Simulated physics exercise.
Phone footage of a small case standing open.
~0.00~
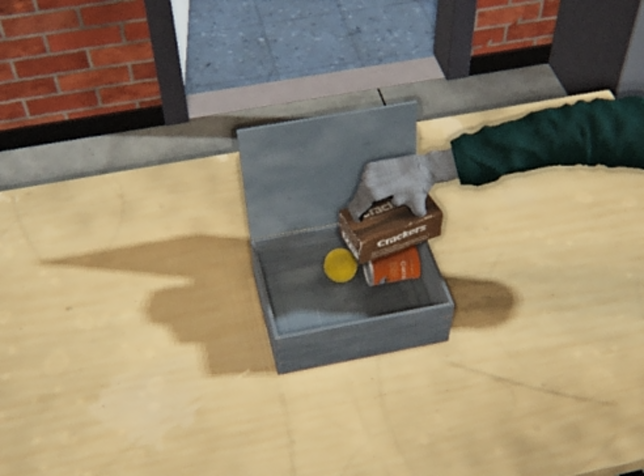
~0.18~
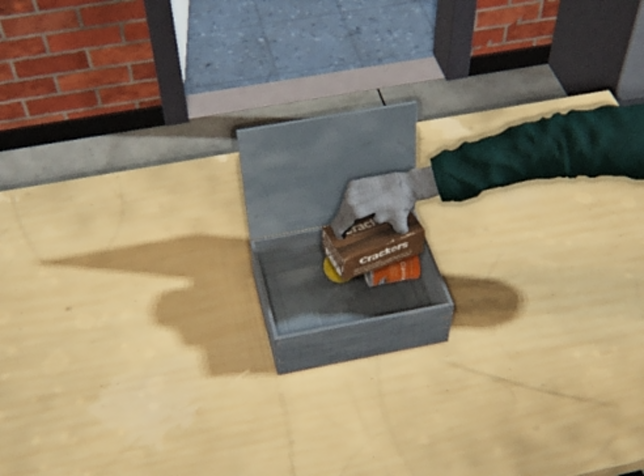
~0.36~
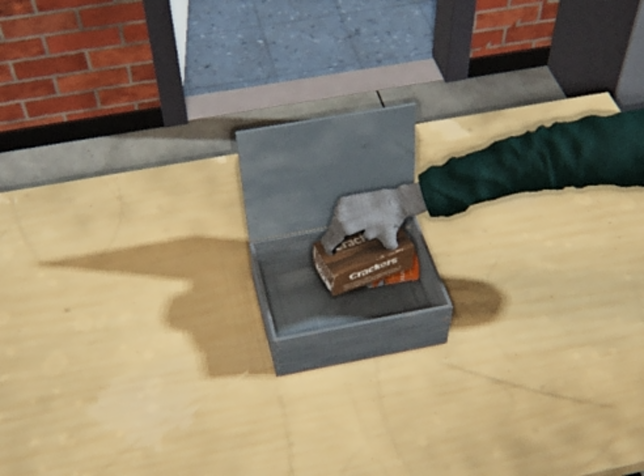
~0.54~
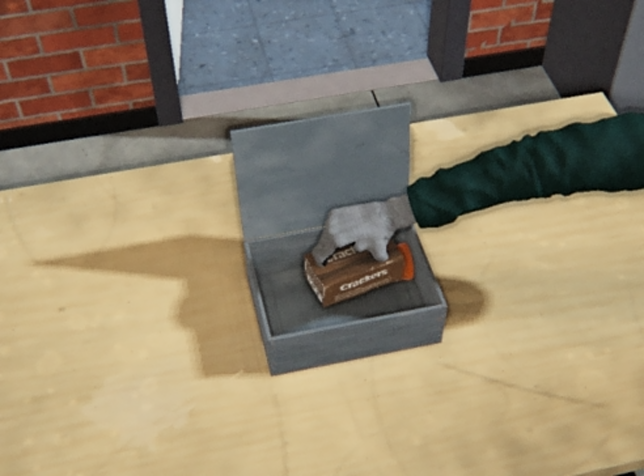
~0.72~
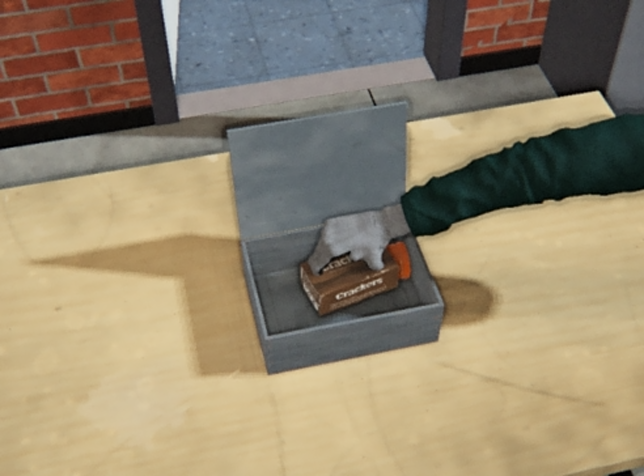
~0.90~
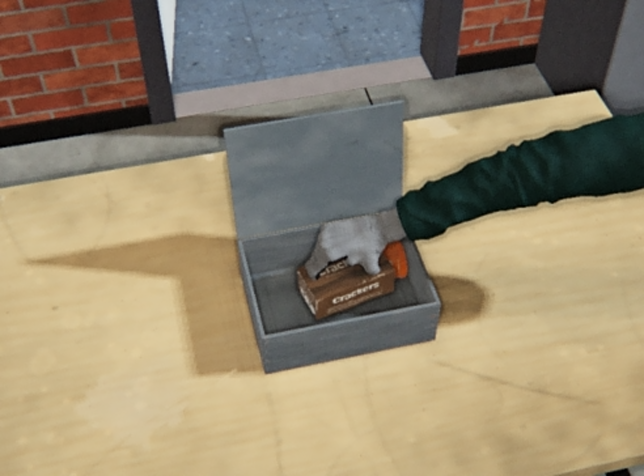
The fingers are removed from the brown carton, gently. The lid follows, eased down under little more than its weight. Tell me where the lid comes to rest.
Down on the rim.
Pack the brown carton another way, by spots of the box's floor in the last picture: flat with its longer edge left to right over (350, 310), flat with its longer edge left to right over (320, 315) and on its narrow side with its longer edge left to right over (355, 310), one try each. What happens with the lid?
Try one: The lid comes all the way down; try two: It comes all the way down; try three: It comes all the way down.
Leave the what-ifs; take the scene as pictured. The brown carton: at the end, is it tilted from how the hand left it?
In the end, it keeps its orientation.
After 1.60 s, brown carton shifted a little near (354, 298); orange tin shifted a little.
After 2.50 s, lid 59° above the rim; brown carton shifted a little near (354, 298); orange tin shifted a little.
After 3.00 s, lid 15° above the rim; brown carton shifted a little near (354, 298); orange tin shifted a little.
In the end (3.6 s), lid shut; moved from the start, brown carton; the other 2 unmoved. At the end, from the last picture's camera, brown carton near (354, 298).
